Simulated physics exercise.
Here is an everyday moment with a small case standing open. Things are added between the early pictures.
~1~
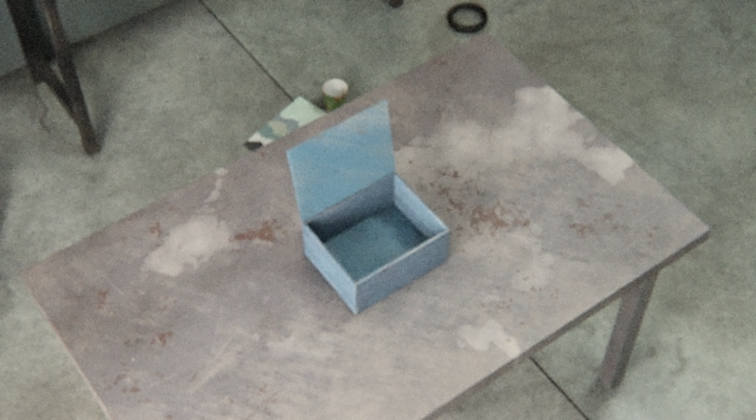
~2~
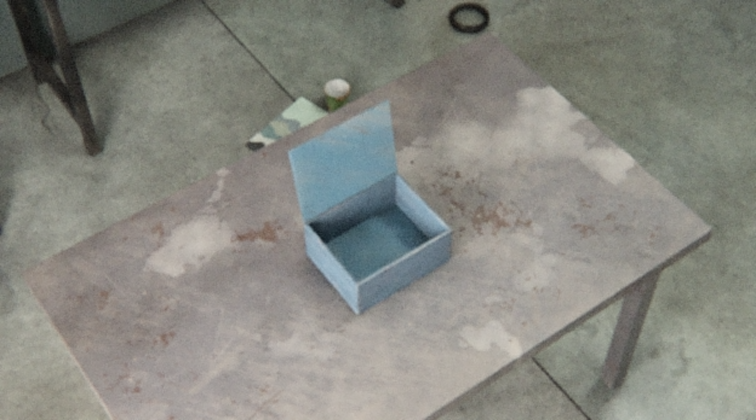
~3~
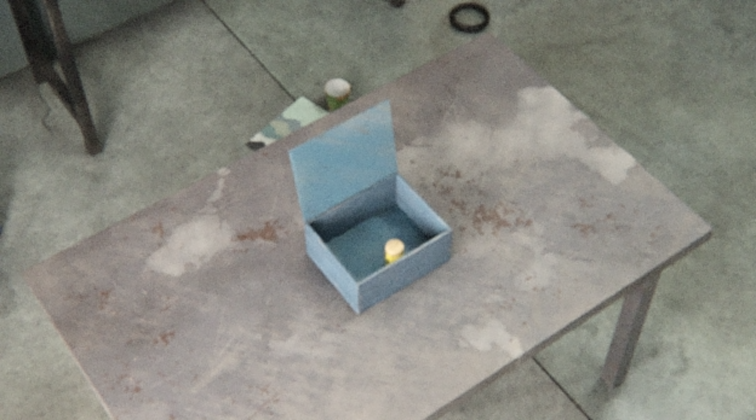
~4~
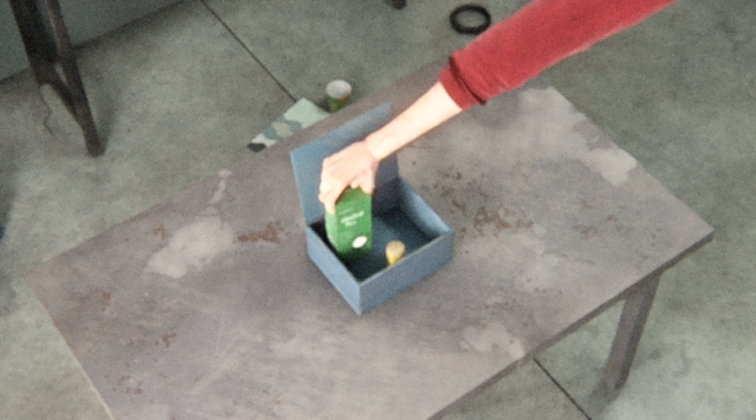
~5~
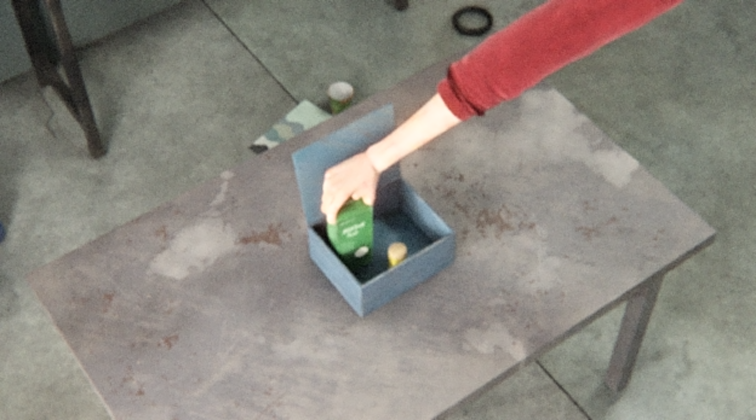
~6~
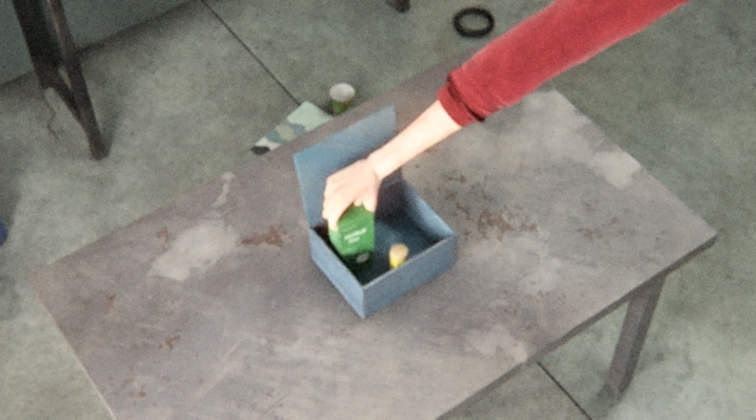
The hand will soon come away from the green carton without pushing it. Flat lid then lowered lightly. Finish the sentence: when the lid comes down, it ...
... cannot close.
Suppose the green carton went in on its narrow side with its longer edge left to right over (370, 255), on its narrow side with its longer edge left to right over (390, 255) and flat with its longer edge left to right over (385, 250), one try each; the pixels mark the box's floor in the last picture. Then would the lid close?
Results in order: Lid down, lid down, lid down.
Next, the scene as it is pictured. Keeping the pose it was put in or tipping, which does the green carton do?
As it turns out, it changes its angle.
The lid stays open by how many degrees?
Around 20 degrees.
Then, 1.20 s later than the last frame, lid starting down.
Then, 1.80 s later than the last frame, lid 57° above the rim; green carton tilted by 5° near (354, 242).
Then, 2.30 s later than the last frame, lid 26° above the rim; green carton tilted by 38° near (366, 261).
When it is over, lid 22° above the rim; lying over in the box, green carton; yellow shaker as before. End places, in pixels of the last picture, green carton near (367, 264).
